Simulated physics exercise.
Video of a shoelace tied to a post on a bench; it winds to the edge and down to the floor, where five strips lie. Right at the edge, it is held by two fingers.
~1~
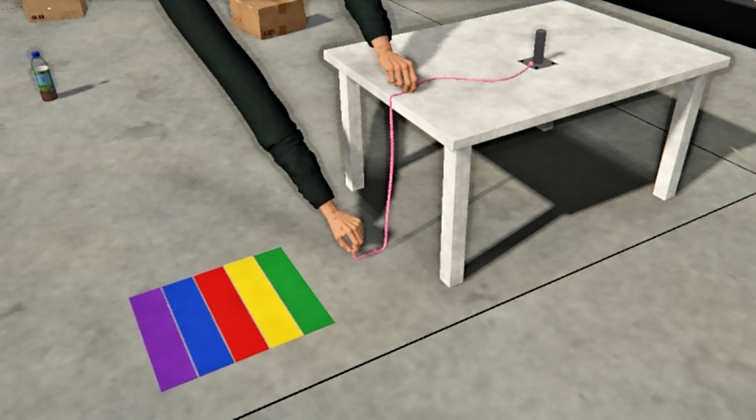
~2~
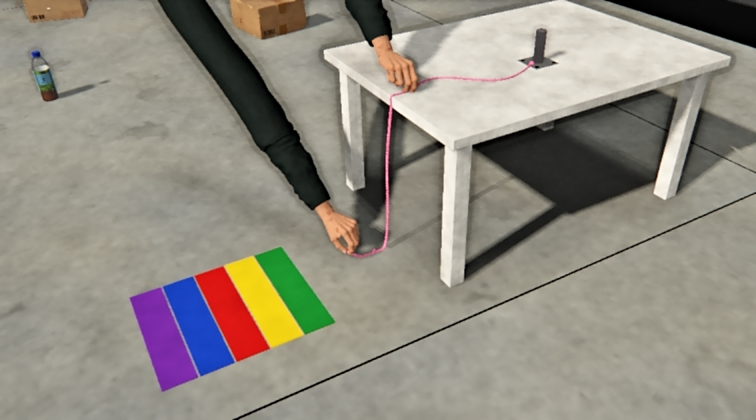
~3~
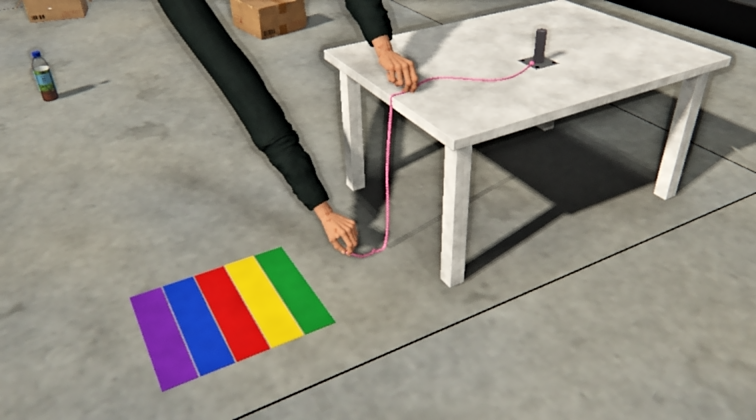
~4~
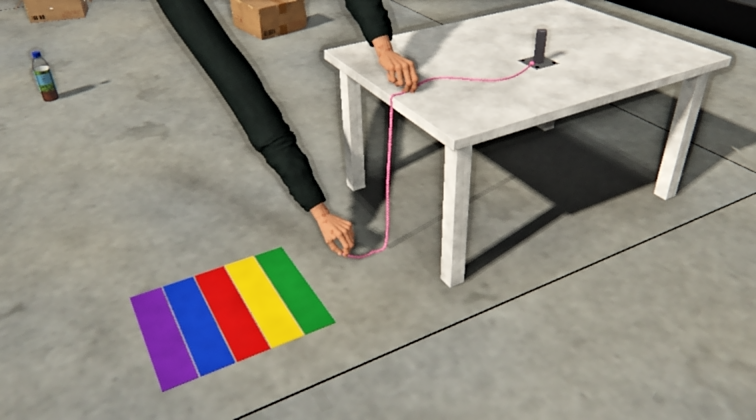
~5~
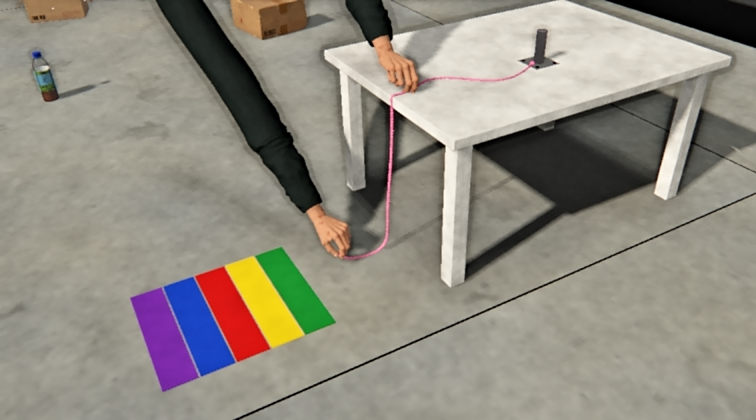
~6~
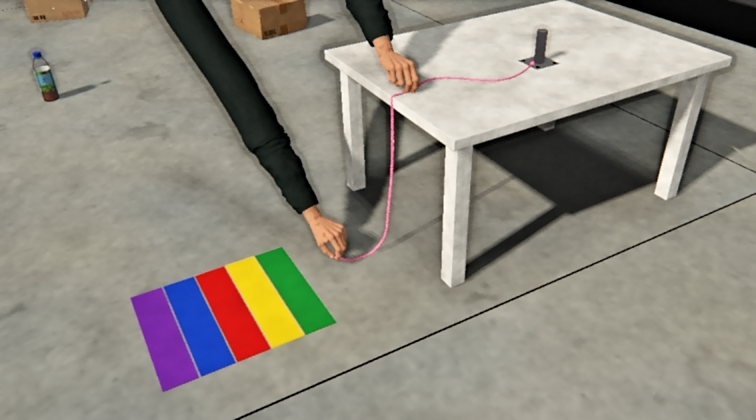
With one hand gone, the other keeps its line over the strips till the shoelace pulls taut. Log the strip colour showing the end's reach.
Reach: Red strip.
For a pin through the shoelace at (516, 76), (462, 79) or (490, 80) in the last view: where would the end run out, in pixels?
Going through the tries, I'd expect close to (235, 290), (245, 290) and lastly (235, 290).
A little later, end near (293, 272); over green.
Next, end near (252, 286); over yellow.
When it is tight, end near (228, 295); over red. The red one.
